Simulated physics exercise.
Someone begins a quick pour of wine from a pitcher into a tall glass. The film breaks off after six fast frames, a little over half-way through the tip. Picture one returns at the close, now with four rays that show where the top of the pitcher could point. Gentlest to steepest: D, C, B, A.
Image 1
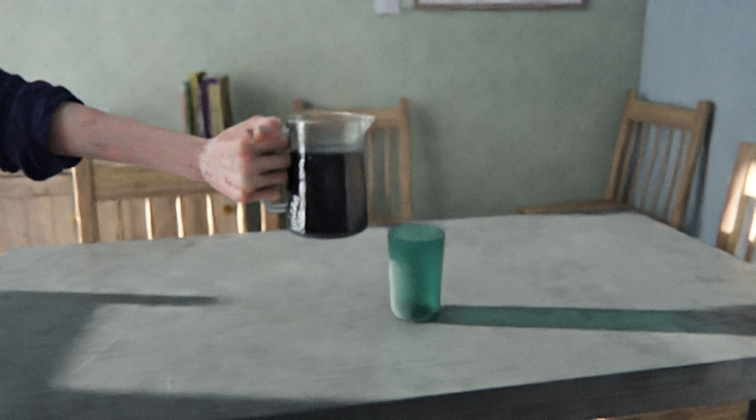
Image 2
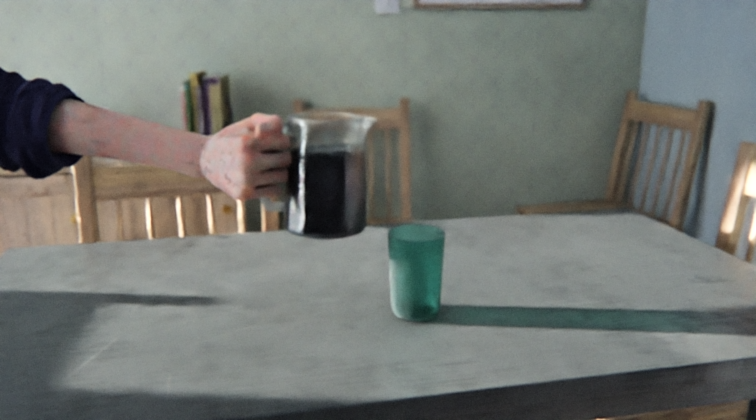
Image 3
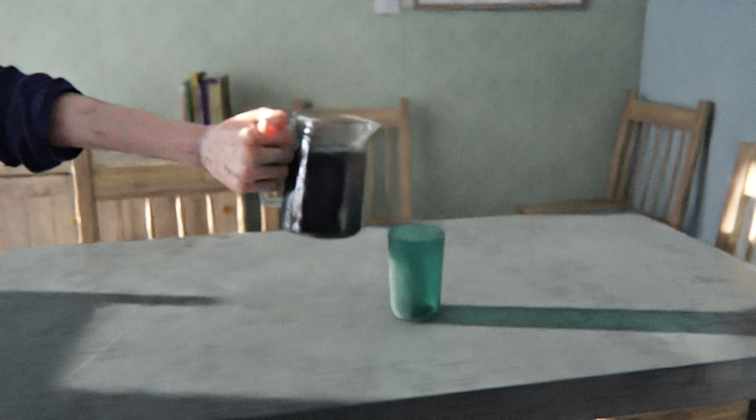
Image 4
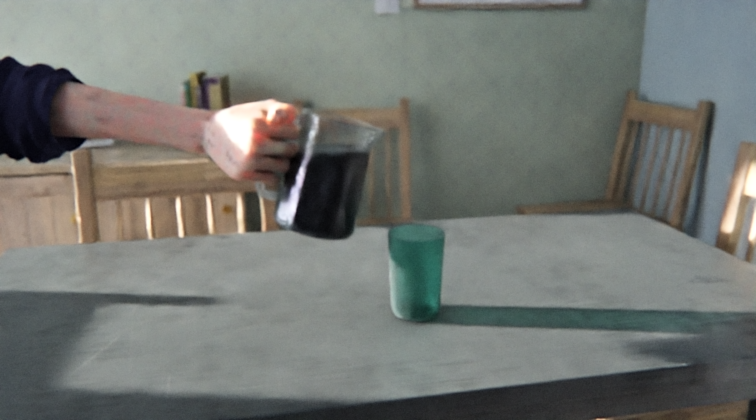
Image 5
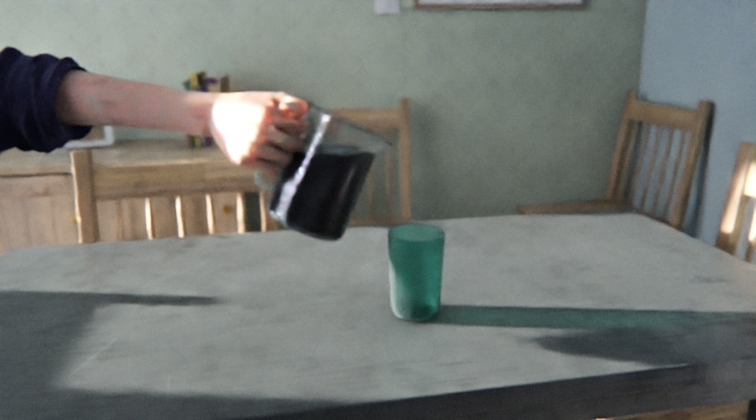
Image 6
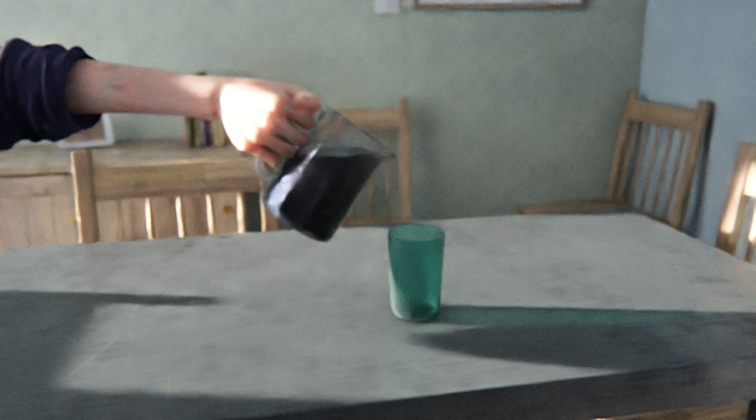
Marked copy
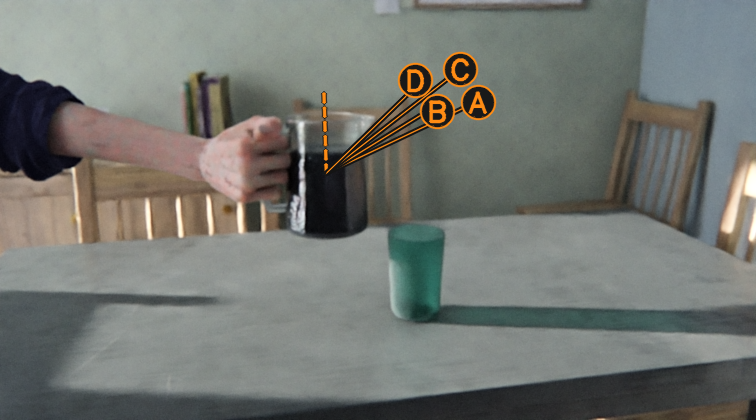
A hand held a clear pitcher of dark wine upright near a tall green glass on a gray table, then tilted it steadily to the right, with no wine leaving the lip.
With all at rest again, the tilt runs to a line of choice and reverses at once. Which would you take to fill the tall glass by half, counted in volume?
I would pick tilt A.
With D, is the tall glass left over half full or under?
Under half.
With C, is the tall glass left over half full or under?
Under half.
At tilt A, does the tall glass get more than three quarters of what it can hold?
No.
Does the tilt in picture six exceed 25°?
Yes.
In orange, A at (462, 108); B at (420, 115); C at (446, 79); D at (406, 95).
With A, the tall glass ends with about 54 % of what it can hold.
With B, the tall glass ends with about 37 % of what it can hold.
With C, the tall glass ends with about 23 % of what it can hold.
With D, the tall glass ends with about 13 % of what it can hold.
